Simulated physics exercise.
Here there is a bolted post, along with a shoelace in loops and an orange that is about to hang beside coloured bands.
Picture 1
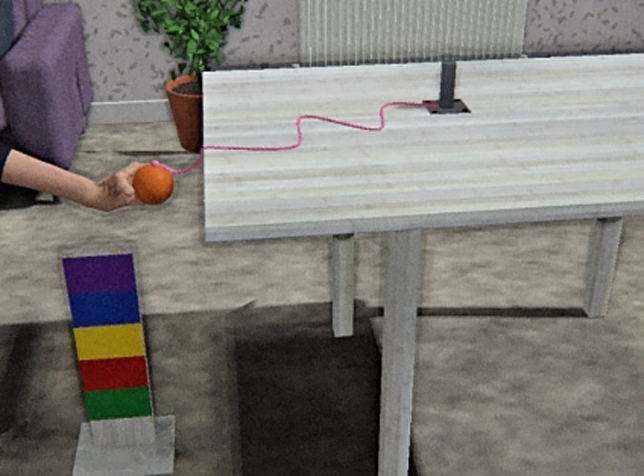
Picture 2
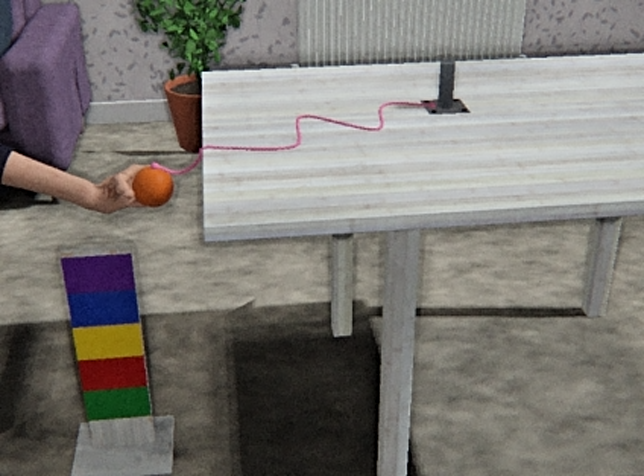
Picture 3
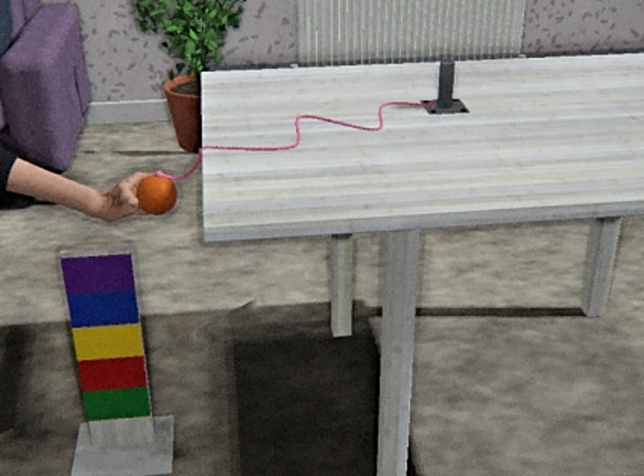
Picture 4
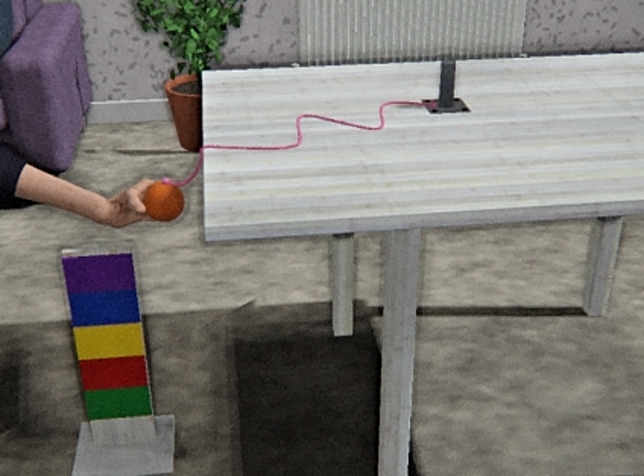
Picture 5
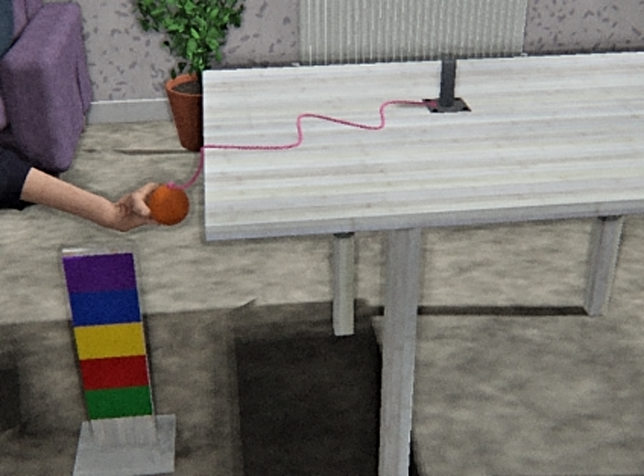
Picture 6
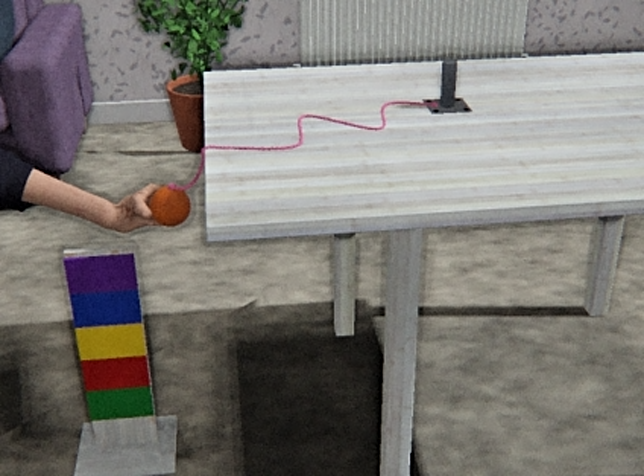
Living room with a hand shifting an orange ball slightly down and right beside a pale table, the pink string lying still.
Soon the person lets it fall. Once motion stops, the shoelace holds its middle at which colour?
At yellow.
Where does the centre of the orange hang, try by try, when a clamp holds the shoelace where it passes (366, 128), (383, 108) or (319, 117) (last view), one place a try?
Try one gives (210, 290), try two (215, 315), and try three (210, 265).
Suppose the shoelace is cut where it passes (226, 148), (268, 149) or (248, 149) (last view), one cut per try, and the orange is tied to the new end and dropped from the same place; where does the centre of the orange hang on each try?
Going through them in turn gives (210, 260), (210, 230) and finally (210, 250).
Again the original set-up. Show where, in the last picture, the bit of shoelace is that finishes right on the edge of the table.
You'll find it close to (300, 129).
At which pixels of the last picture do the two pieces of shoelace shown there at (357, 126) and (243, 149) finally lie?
Point one to (299, 123), point two to (212, 228).
A little later, orange near (187, 342); level with yellow.
Next, orange near (243, 312); level with yellow.
Later still, orange near (205, 324); level with yellow.
When it is over, orange near (219, 325); level with yellow. The shoelace holds its middle at yellow.
